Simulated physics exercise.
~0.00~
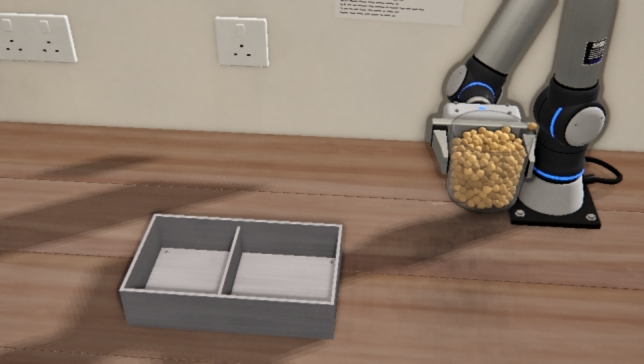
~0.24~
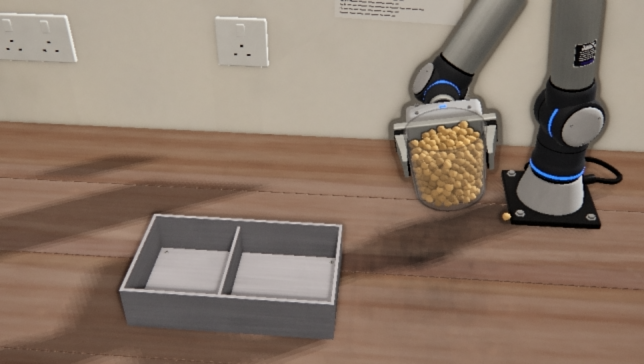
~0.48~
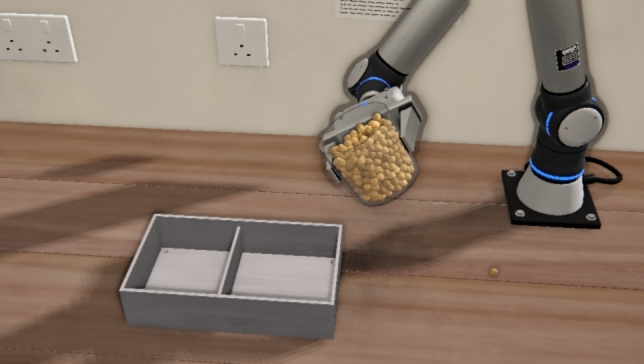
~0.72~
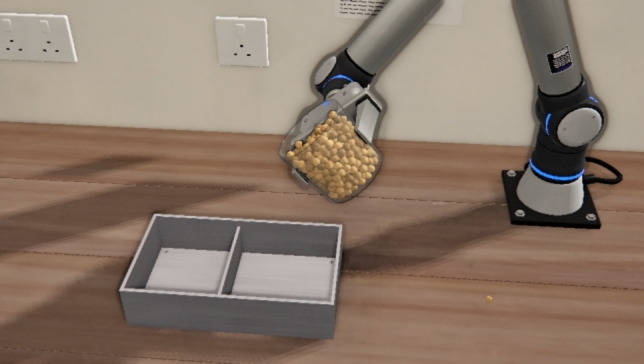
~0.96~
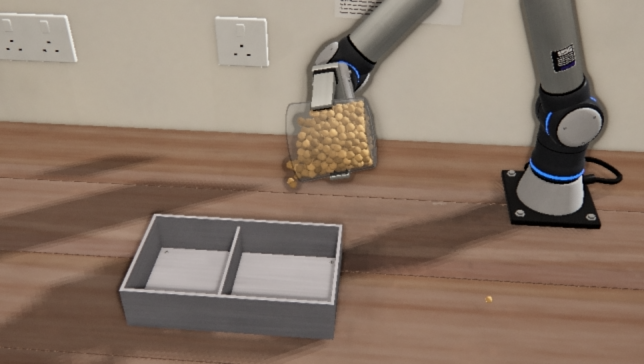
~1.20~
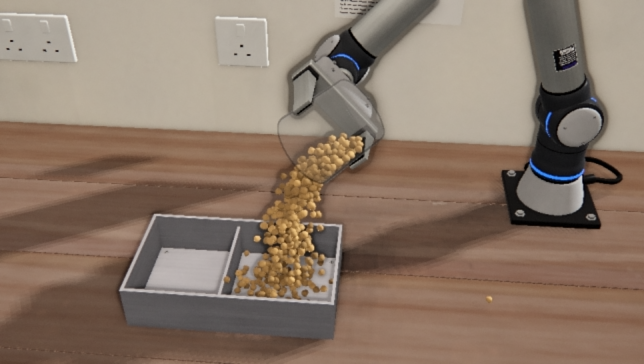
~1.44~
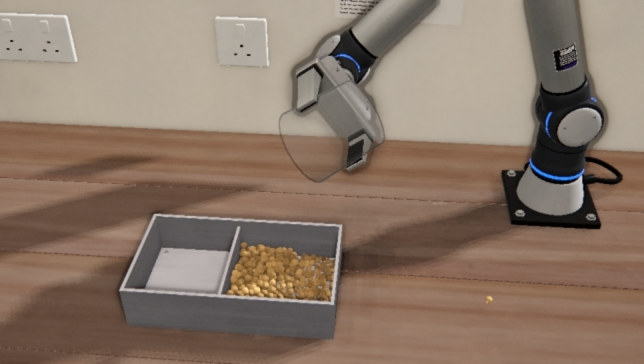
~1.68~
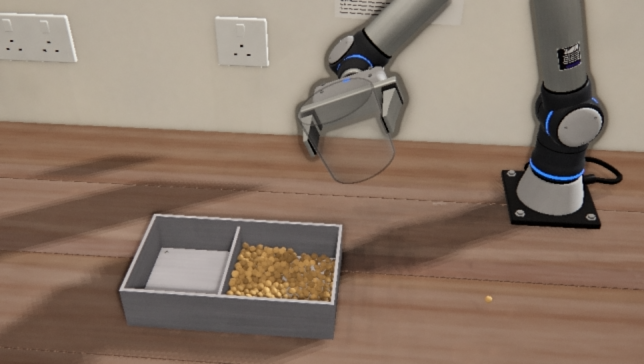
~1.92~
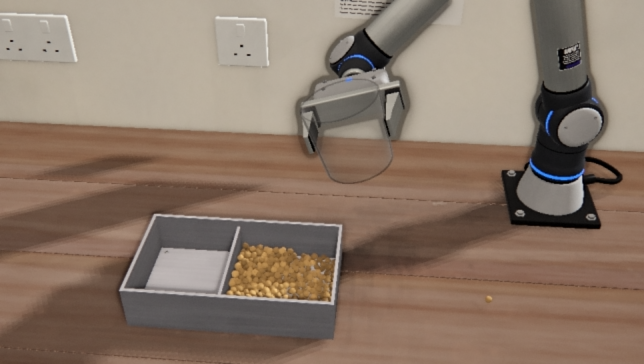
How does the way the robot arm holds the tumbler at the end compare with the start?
The tumbler is held upright at the start, but at the end it is leaning slightly in the gripper.
